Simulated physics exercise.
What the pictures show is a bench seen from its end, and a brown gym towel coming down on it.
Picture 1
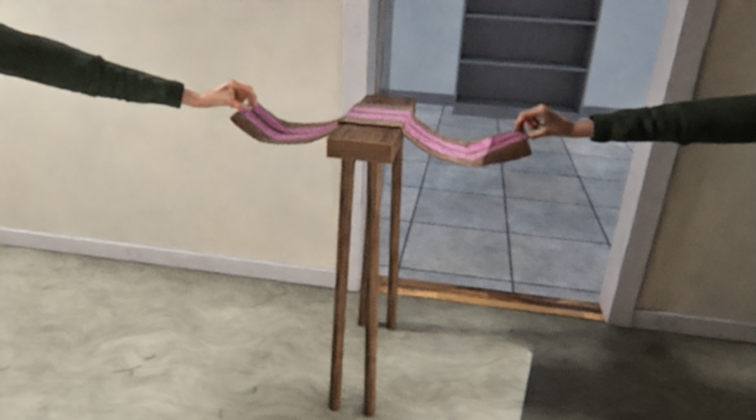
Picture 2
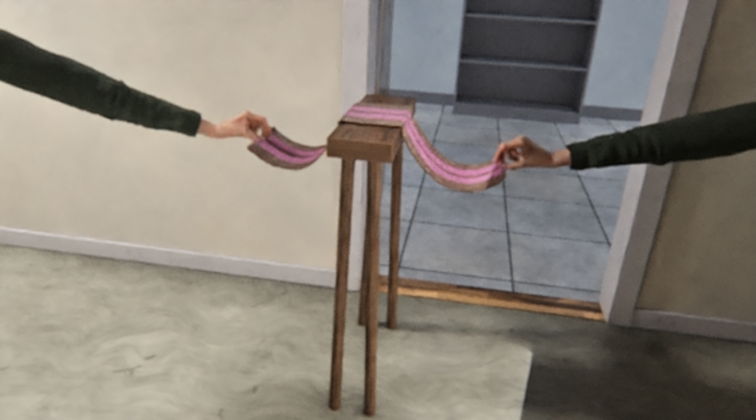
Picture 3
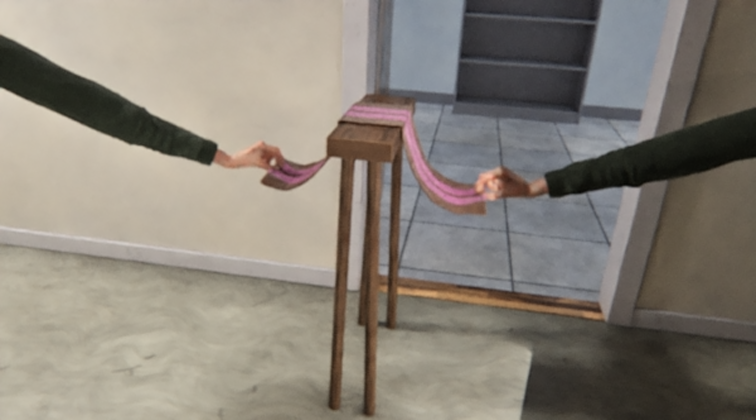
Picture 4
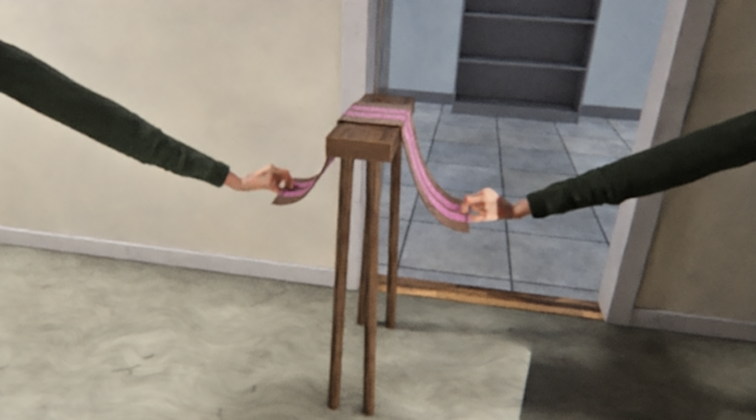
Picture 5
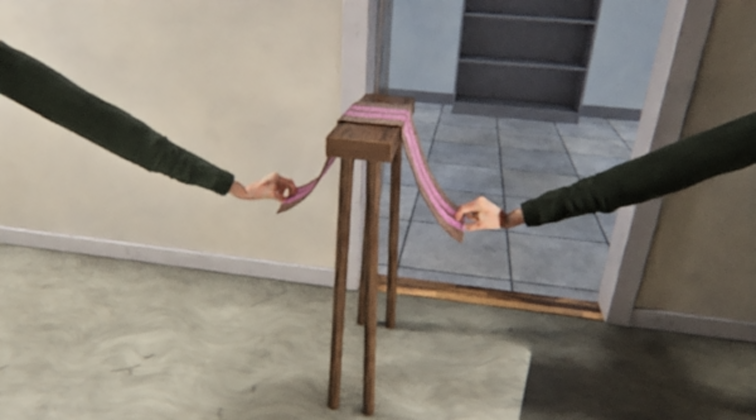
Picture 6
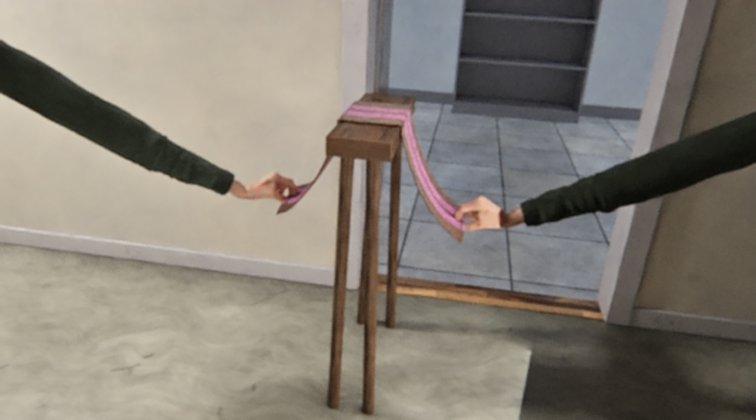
Two hands in dark green sleeves held the ends of a pink-striped brown towel draped across a narrow wooden bench, lowering them and drawing them inward on both sides before keeping nearly still.
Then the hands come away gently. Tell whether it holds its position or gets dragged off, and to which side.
Seems to me it will keep still.
Then, 0.72 s on from there, gym towel hanging on both sides, left end near (353, 225), right end near (383, 234).
Then, 1.60 s on from there, gym towel hanging on both sides, left end near (347, 225), right end near (388, 236).
In the end, gym towel hanging on both sides, left end near (340, 224), right end near (397, 238). The brown gym towel stays on top.
